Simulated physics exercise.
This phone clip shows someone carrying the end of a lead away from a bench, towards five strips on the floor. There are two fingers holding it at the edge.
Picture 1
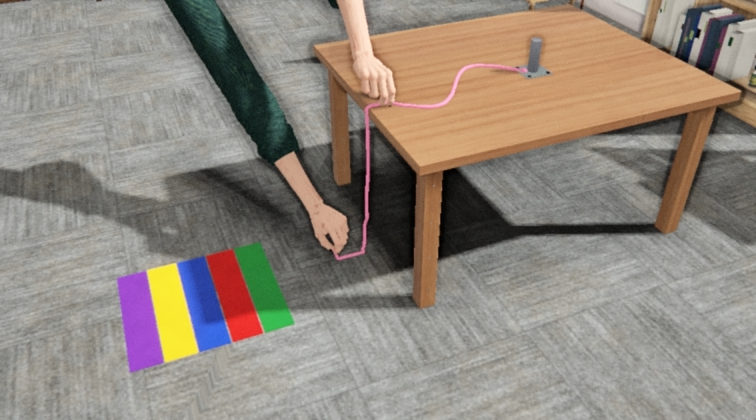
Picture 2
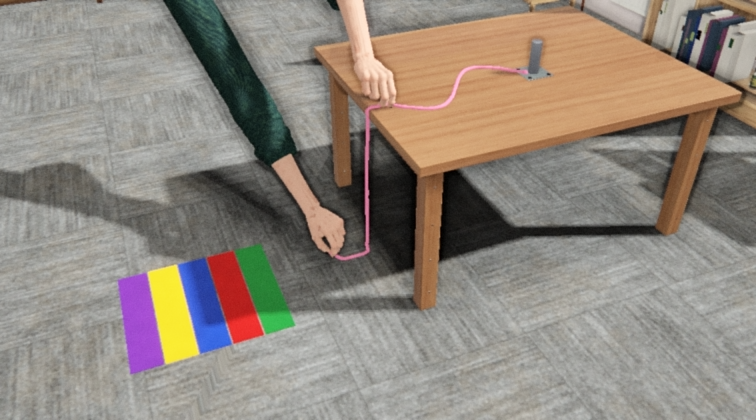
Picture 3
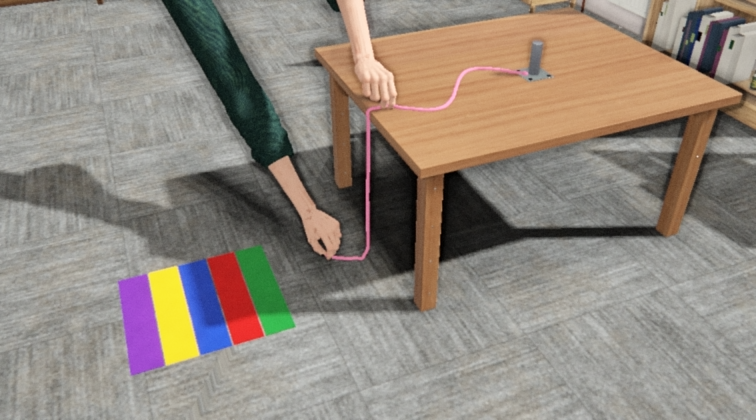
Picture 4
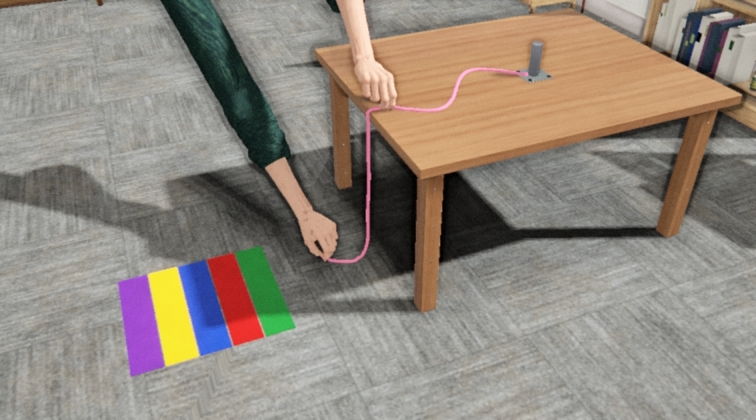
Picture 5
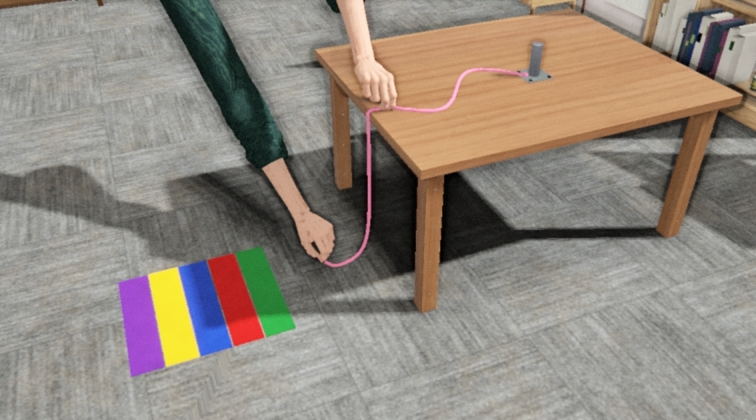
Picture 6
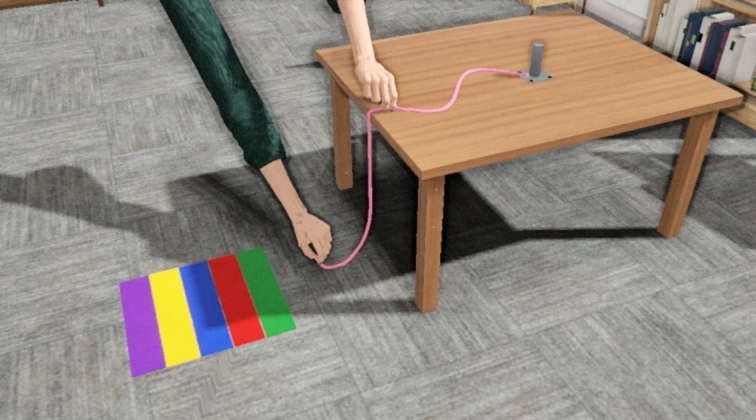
On a grey carpeted floor beside a wooden table, one hand holds a pink cord at the table's edge while another, low down, draws its end slightly left, nearer the green side of five coloured strips.
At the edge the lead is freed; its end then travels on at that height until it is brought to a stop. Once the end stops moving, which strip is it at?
It is at the yellow strip.
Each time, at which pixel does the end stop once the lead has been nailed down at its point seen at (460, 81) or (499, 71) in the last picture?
I'd say about (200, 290) for the first and about (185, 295) for the second.
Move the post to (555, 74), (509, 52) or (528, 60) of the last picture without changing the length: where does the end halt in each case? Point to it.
Pixels, try by try: About (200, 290), (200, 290), (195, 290).
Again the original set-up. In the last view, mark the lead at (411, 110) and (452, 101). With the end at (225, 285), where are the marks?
Around (367, 120) and around (410, 101).
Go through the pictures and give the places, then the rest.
The first frame shows end (334, 251); green (273, 312); red (242, 320); blue (210, 330); yellow (178, 339); purple (144, 349).
The second frame shows end (331, 253); lead through (495, 68) (457, 83) (424, 109) (368, 123) (367, 184) (367, 241).
The third frame shows end (327, 256).
The fourth frame shows end (324, 257); lead through (495, 71) (457, 86) (424, 111) (368, 126) (369, 186) (367, 243).
The fifth frame shows end (320, 259).
The sixth frame shows end (318, 260); lead through (496, 71) (458, 86) (425, 112) (369, 127) (370, 187) (361, 244).
Early on, end near (225, 285); over red.
Midway, end near (190, 294); over blue.
At the end of the slack, end near (170, 299); over yellow. It gets as far as the yellow strip.
